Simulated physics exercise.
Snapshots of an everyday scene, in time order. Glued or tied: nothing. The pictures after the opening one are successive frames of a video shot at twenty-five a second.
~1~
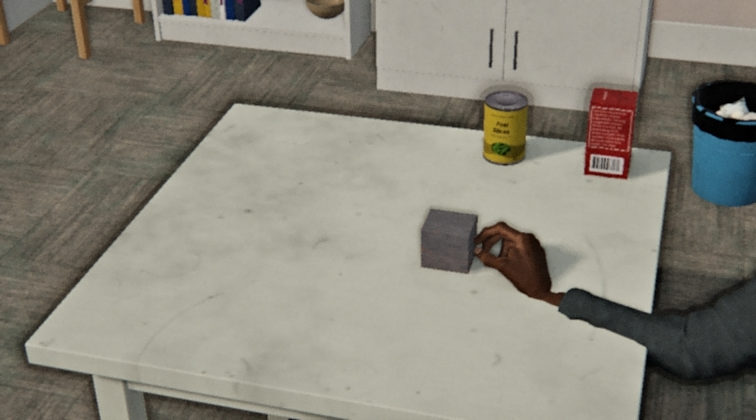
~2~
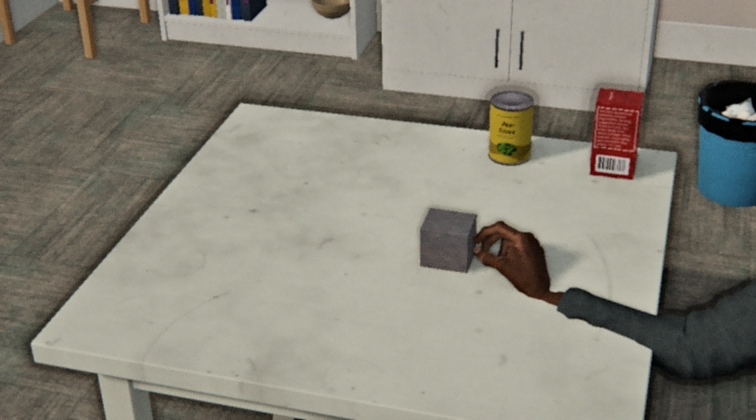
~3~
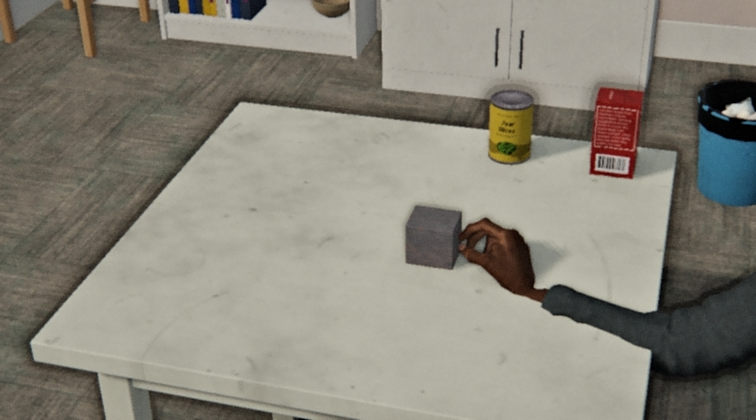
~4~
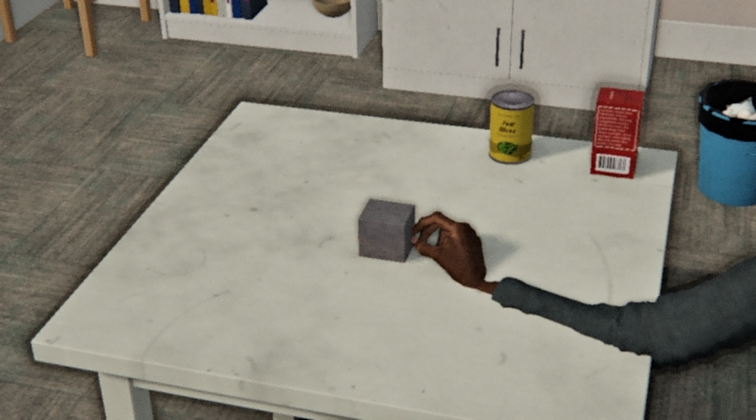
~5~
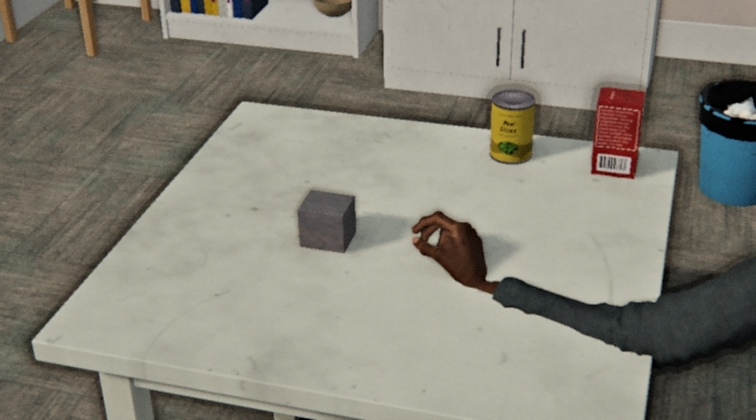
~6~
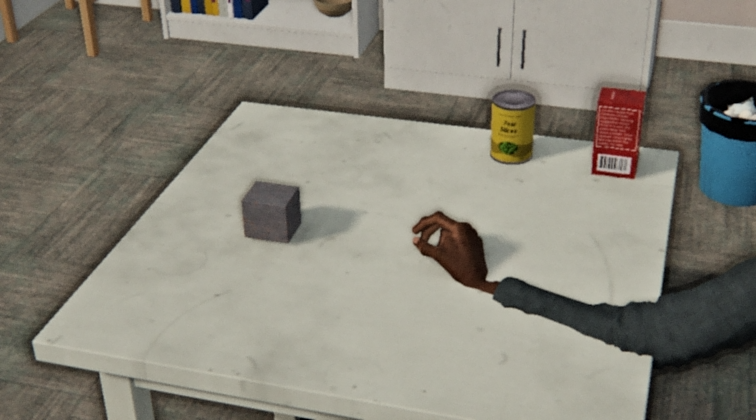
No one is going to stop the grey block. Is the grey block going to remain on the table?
Off the top.
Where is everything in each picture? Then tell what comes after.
Under the hand; grey block (449, 241), in the first frame.
Under the hand; grey block (448, 240), in the second frame.
Under the hand; grey block (434, 237), in the third frame.
Grey block (387, 230), in the fourth frame.
Grey block (327, 221) shifted about its own width, in the fifth frame.
Grey block (272, 212) shifted well along, in the sixth frame.
Then, 0.10 s on from there, grey block shifted well along near (149, 196).
Then, 0.30 s on from there, grey block now off the table.
Then, 0.40 s on from there, things are still on the move.
Then, 0.60 s on from there, as before.
In the end, off the table, grey block.
